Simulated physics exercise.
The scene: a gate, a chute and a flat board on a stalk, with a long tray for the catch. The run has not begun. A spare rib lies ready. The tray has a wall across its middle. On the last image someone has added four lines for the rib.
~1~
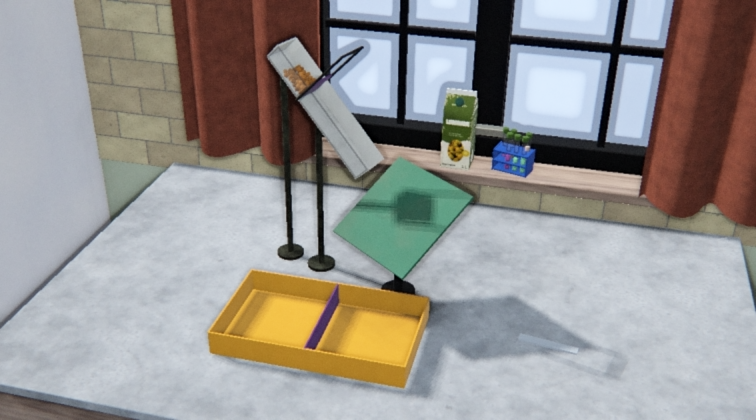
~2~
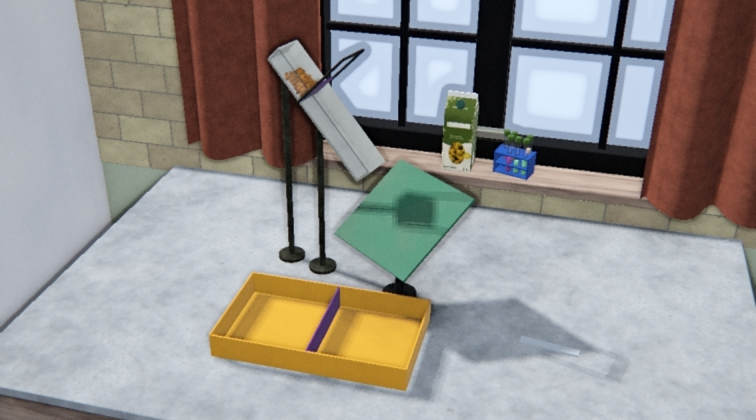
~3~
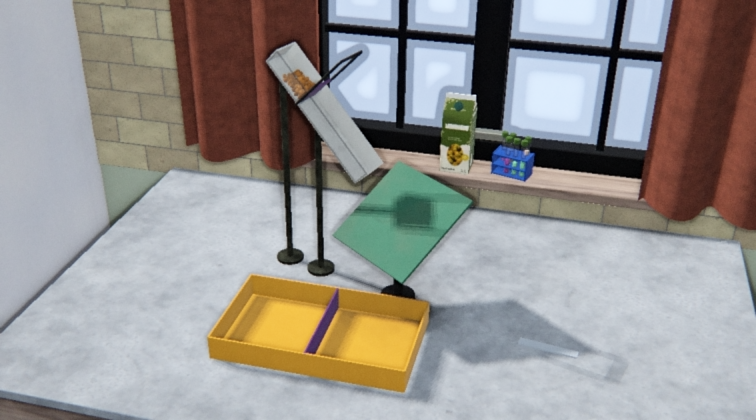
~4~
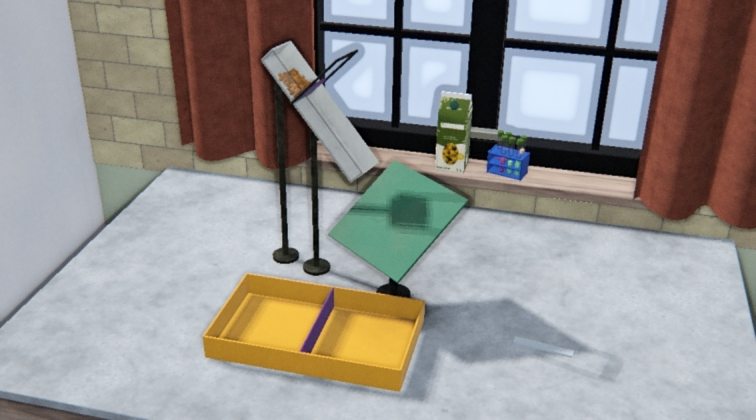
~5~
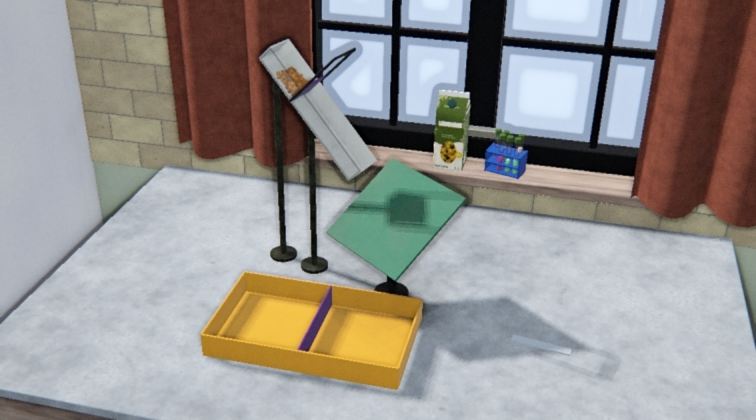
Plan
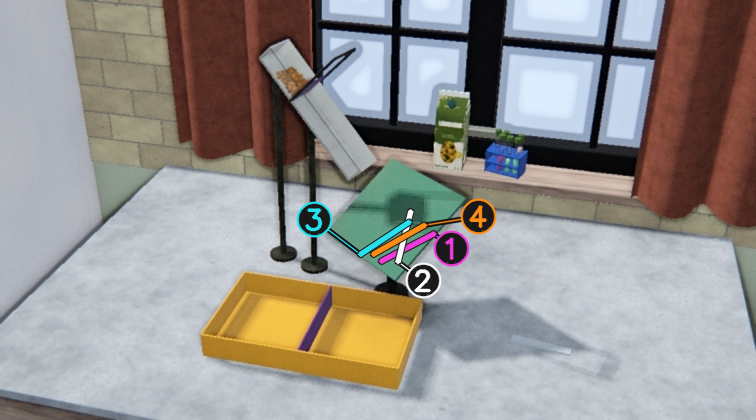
The footage shows a raised, sloping pale chute holding a small brown load behind a closed gate, above a tilted green board and a divided yellow tray; nothing moves apart from a very slight shift of the view.
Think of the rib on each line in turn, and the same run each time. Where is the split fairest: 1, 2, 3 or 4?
Best: 3.
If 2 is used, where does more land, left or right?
The right half.
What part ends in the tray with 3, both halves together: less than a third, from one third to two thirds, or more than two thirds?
It is more than two thirds.
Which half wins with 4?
Right.
On the marked copy, line 1 from (434, 233) to (381, 261); line 2 from (410, 211) to (398, 261); line 3 from (409, 222) to (360, 254); line 4 from (424, 225) to (373, 254).
If 1 is chosen, of what is caught, a small part in the left half, most in the right.
If 2 is chosen, of what is caught, a small part in the left half, most in the right.
If 3 is chosen, of what is caught, about half in the left half, about half in the right.
If 4 is chosen, of what is caught, a small part in the left half, most in the right.
